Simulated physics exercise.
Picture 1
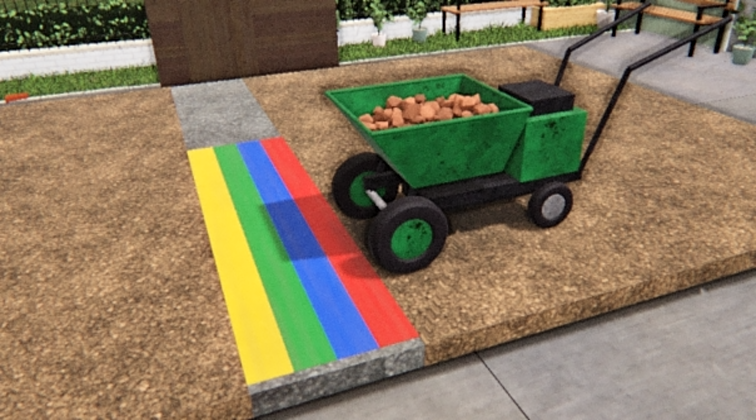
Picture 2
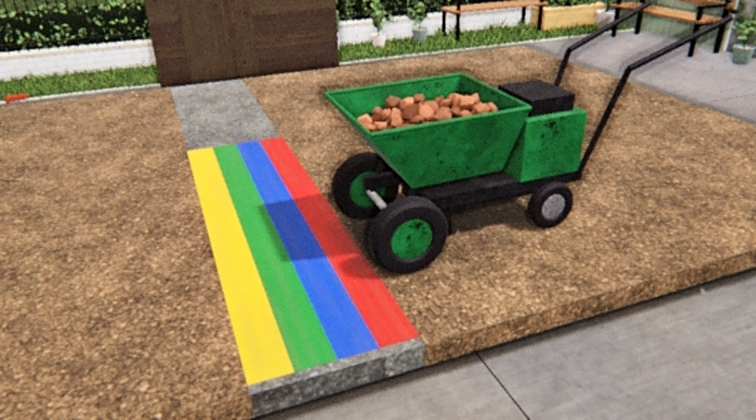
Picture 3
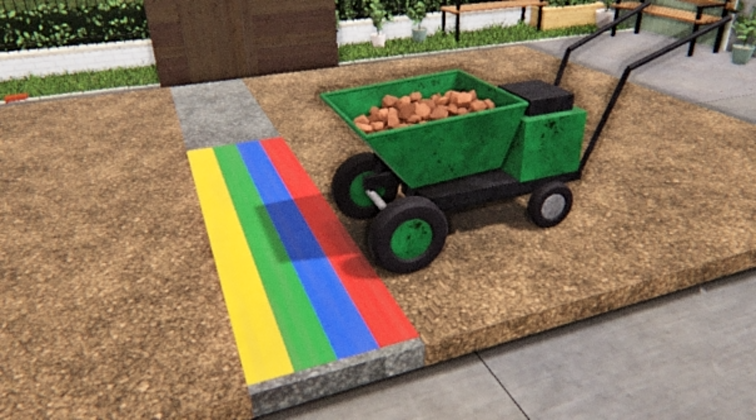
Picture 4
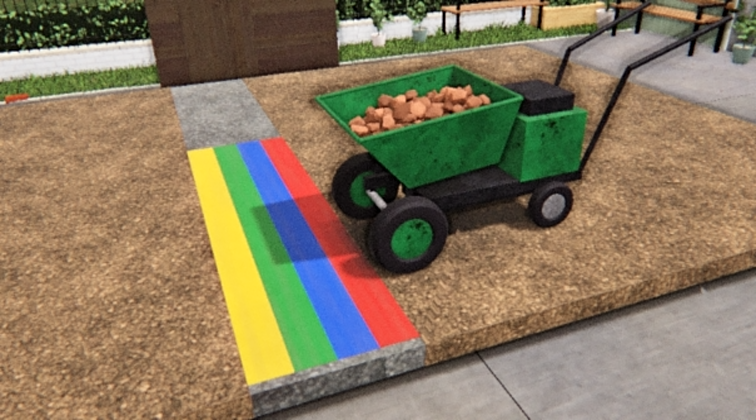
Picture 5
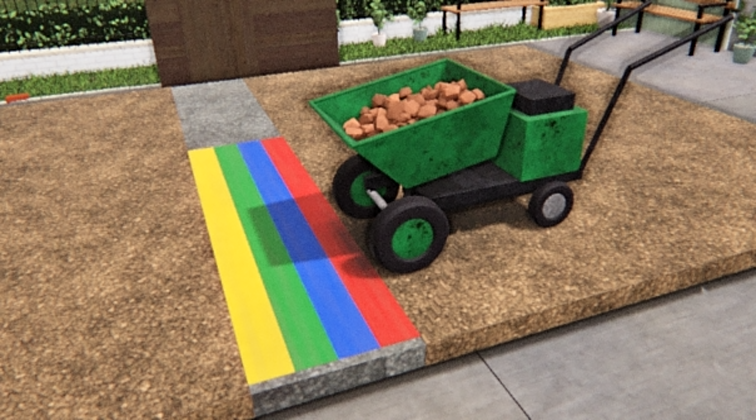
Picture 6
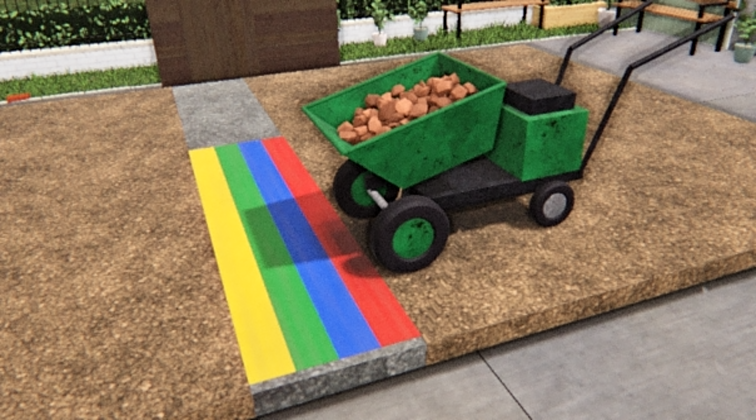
We see a green motor barrow loaded with lumps of rubble, parked beside yellow, green, blue and red bands on the ground; its skip starts level, then gradually tilts forward to the left while the wheels stay still.
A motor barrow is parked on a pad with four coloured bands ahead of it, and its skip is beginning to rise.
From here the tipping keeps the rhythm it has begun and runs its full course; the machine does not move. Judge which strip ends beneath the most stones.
Beneath the most stones: The yellow strip.
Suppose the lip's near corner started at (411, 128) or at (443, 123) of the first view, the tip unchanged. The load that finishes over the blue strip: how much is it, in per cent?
Position 1: Near 20 %; position 2: Near 30 %.
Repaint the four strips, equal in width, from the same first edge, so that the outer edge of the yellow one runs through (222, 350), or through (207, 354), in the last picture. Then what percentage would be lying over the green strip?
Shares: Near 30 %; near 40 %.
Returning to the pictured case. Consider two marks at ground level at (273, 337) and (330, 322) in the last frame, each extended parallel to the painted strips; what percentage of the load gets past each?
About 50 % and 70 %.
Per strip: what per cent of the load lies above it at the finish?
Shares by strip - red: 0 per cent; blue: 0 per cent; green: 20 per cent; yellow: 30 per cent.
Soon, skip tipped steeply; all in the skip.
A while on, skip tipped steeply; most in the skip; a small part over the green strip; a small part over the yellow strip; a stray few falling; a stray few off the paint.
Towards the end, skip tipped right over; about a third in the skip; about a quarter over the green strip; about a quarter over the yellow strip; about a quarter off the paint.
Finally, skip tipped right over; about a quarter in the skip; none over the red strip; none over the blue strip; about a quarter over the green strip; about a third over the yellow strip; about a quarter off the paint.
